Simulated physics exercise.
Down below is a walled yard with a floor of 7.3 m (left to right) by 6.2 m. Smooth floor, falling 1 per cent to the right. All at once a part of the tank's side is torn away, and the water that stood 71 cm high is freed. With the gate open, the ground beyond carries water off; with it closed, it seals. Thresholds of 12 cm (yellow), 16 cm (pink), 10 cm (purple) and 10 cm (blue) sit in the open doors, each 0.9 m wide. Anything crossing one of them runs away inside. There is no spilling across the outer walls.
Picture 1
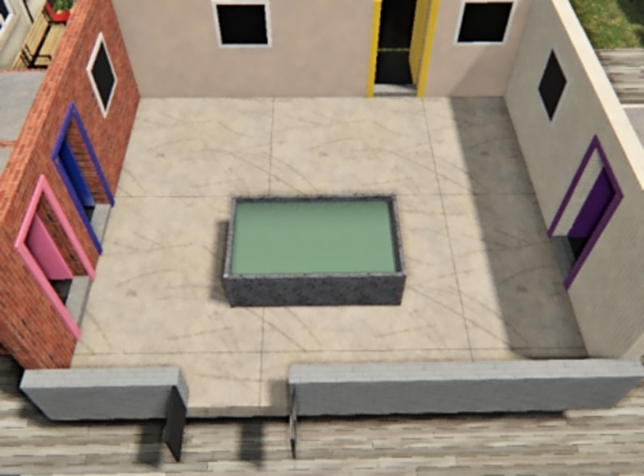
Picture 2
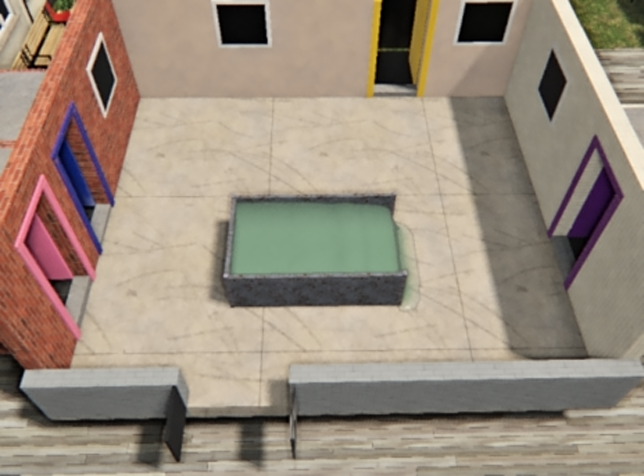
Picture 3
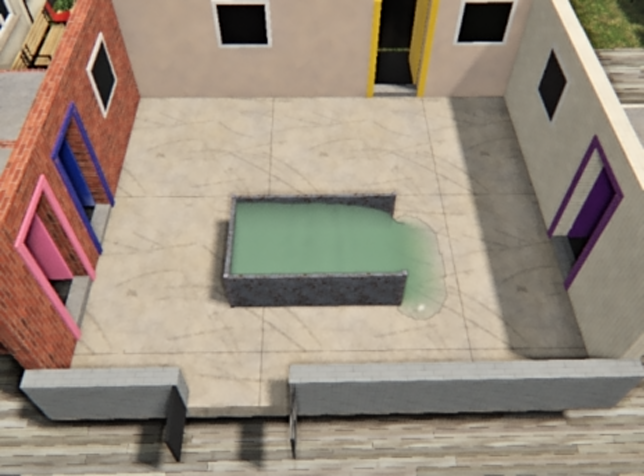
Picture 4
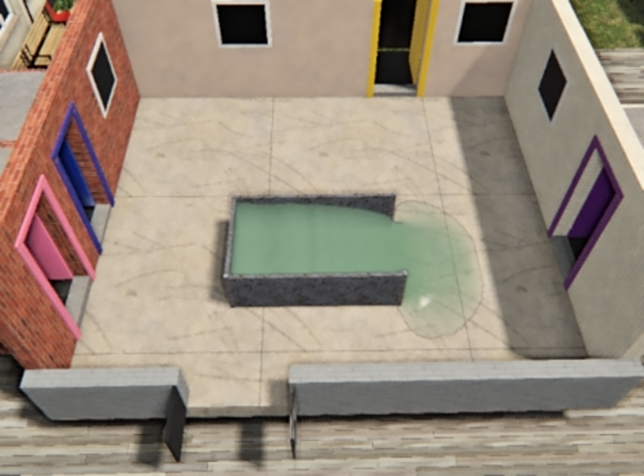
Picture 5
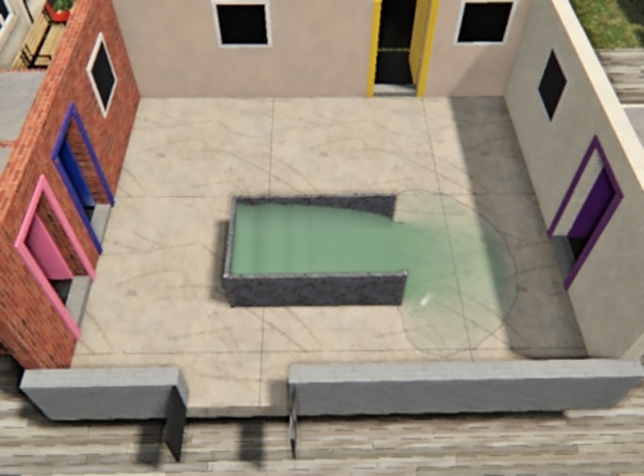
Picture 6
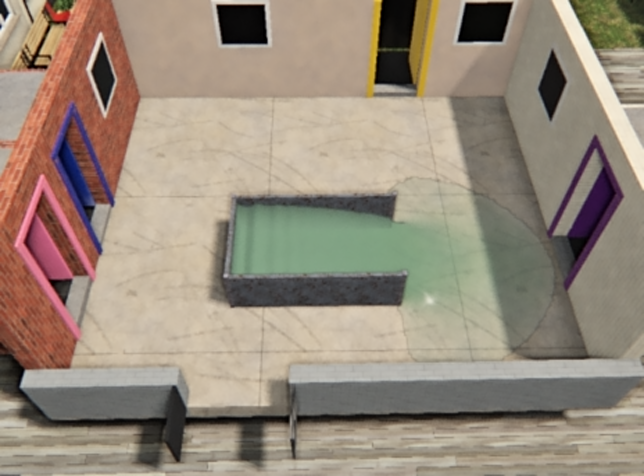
In a walled yard, green water pours from a tank's open right side and spreads across the floor.
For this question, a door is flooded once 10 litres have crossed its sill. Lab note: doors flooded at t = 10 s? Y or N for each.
One by one: Yellow door: Under the set amount. Pink door: Under the set amount. Purple door: Past the set amount. Blue door: Under the set amount.
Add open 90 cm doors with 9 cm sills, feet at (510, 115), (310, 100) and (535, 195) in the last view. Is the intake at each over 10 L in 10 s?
In sequence the answers are more than that, less than that and more than that.
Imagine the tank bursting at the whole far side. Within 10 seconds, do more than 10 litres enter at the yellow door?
Measured against that limit, the yellow door goes beyond it.
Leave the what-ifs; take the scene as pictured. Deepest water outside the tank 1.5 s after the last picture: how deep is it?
Peak depth: Approx. 38 cm.
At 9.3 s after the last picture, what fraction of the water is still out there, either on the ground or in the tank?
Some 80 out of every hundred parts.
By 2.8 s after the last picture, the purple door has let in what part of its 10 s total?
About 85%.
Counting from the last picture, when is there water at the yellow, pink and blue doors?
Yellow: 2.4 s; pink: 5.5 s; blue: 7.0 s.
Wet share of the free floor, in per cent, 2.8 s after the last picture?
Wet share: Near 35 percent.
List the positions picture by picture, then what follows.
In the first picture, still water, 71 cm deep, in the tank at (315, 237).
In the second picture, water pours out at (393, 255) and has run 0.8 m, to (402, 308); typically 9 cm deep outside, 71 cm at the tank's back.
In the third picture, water pours out at (393, 255) and has run 1.0 m, to (431, 311); typically 13 cm deep outside, 71 cm at the tank's back.
In the fourth picture, water pours out at (393, 256) and has run 1.4 m, to (476, 300); typically 9 cm deep outside, 71 cm at the tank's back.
In the fifth picture, the front is at (512, 287), 1.9 m from the gap at (393, 257); 4.2 m2 of floor is under water; 68 cm left at the back of the tank.
In the sixth picture, water pours out at (393, 257) and has run 2.5 m, to (549, 270); typically 6 cm deep outside, 61 cm at the tank's back.
Then, 0.7 s after the last picture water covers 25 % of the floor and is deepest (30 cm) near (405, 269); yellow door not reached, pink door not reached, purple door 24 cm at the sill, 82 L in, blue door not reached.
Then, 1.5 s after the last picture water covers 25 % of the floor and is deepest (38 cm) near (588, 384); yellow door not reached, pink door not reached, purple door 34 cm at the sill, 225 L in, blue door not reached.
Then, 2.8 s after the last picture water covers 35 % of the floor and is deepest (26 cm) near (499, 100); yellow door 6 cm at the sill, 0 L in, pink door not reached, purple door 24 cm at the sill, 386 L in, blue door not reached.
Then, 5.3 s after the last picture water covers 70 % of the floor and is deepest (16 cm) near (500, 106); yellow door 9 cm at the sill, 0 L in, pink door not reached, purple door 12 cm at the sill, 457 L in, blue door not reached.
Then, 9.3 s after the last picture water covers 95 % of the floor and is deepest (9 cm) near (508, 130); yellow door 6 cm at the sill, 0 L in, pink door 4 cm at the sill, 0 L in, purple door 7 cm at the sill, 461 L in, blue door 6 cm at the sill, 0 L in.
